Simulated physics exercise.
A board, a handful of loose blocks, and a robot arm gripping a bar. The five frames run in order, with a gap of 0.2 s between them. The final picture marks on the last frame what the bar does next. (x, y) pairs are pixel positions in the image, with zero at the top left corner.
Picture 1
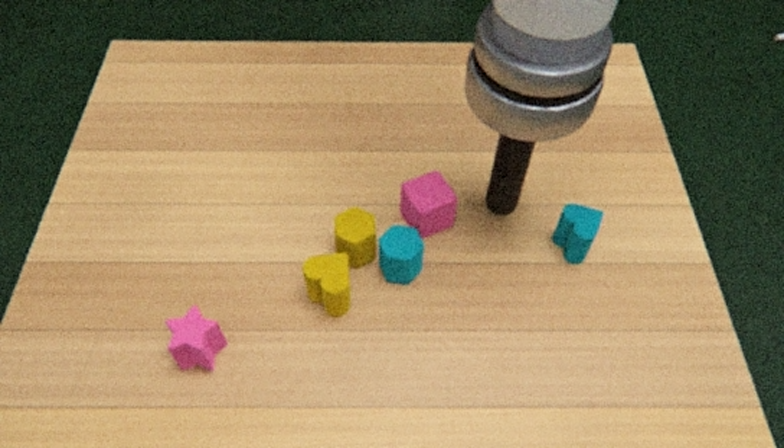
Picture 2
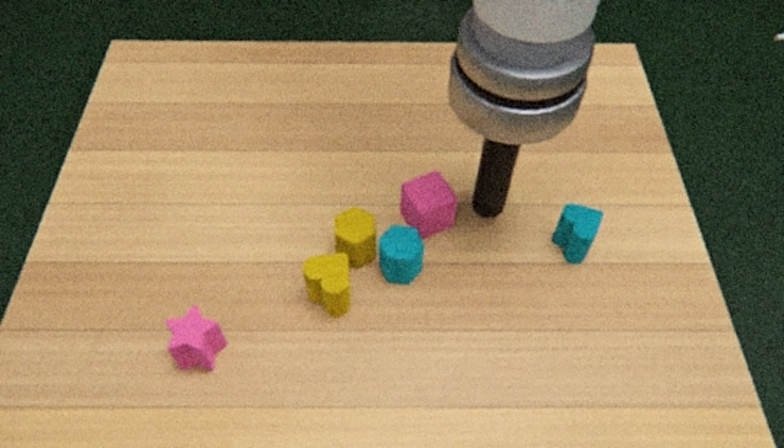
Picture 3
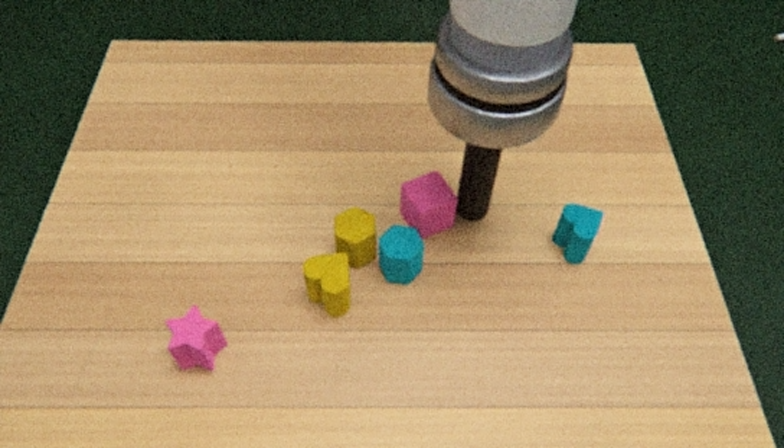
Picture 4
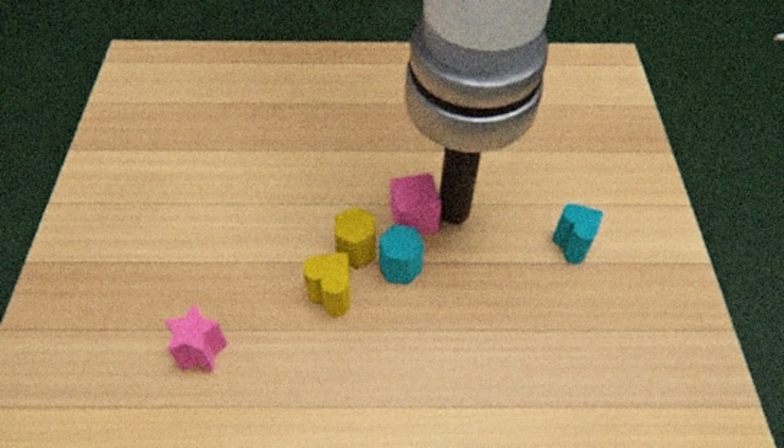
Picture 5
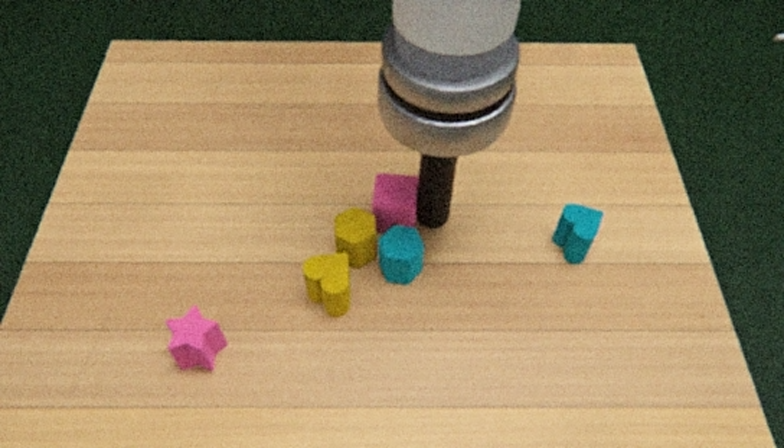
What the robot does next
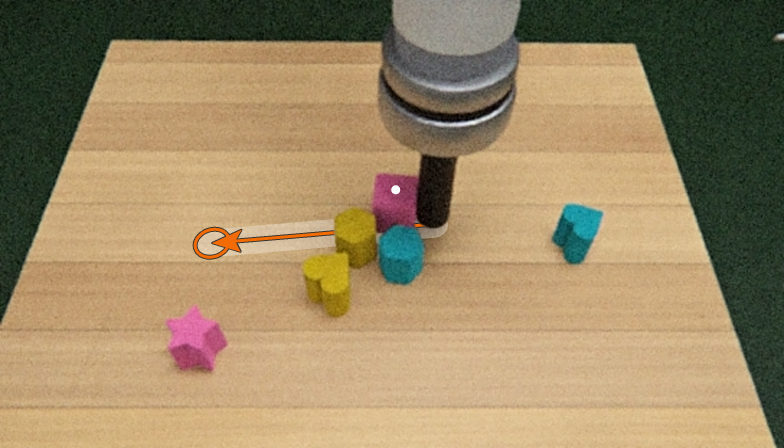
The footage shows a robot arm lowering a dark bar among small colored blocks on a wooden table, moving left until it meets the pink cube and pushes it a short way left, while the other blocks stay still.
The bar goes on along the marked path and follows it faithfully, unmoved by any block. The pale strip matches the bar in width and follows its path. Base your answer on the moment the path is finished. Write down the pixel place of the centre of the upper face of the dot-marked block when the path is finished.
I'd say the dot-marked block ends with its top centre at (327, 174).
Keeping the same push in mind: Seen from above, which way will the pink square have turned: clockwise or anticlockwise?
The block spins clockwise.
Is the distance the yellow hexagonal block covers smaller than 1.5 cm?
I expect not.
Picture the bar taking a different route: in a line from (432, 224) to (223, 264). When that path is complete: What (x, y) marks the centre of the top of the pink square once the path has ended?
The spot you're after is about (347, 181) in the image.
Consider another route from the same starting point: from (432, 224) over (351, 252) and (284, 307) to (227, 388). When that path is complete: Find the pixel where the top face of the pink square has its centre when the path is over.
The middle of the upper face of the pink square will lie at about (359, 186) in the picture.
The line goes in a line from (432, 224) to (212, 243); the dot is on the pink square.
On the path given first. One third of the way, bar at (358, 222); yellow hexagonal block at (336, 233), turned 30° anticlockwise; pink square at (336, 178), turned 55° clockwise.
Two thirds of the way, bar at (283, 228); yellow hexagonal block at (312, 239), turned 90° anticlockwise; pink square at (327, 174), turned 75° clockwise.
At the end, bar at (209, 235); yellow hexagonal block at (312, 239), turned 90° anticlockwise; pink square at (327, 174), turned 75° clockwise; turquoise hexagonal block unmoved.
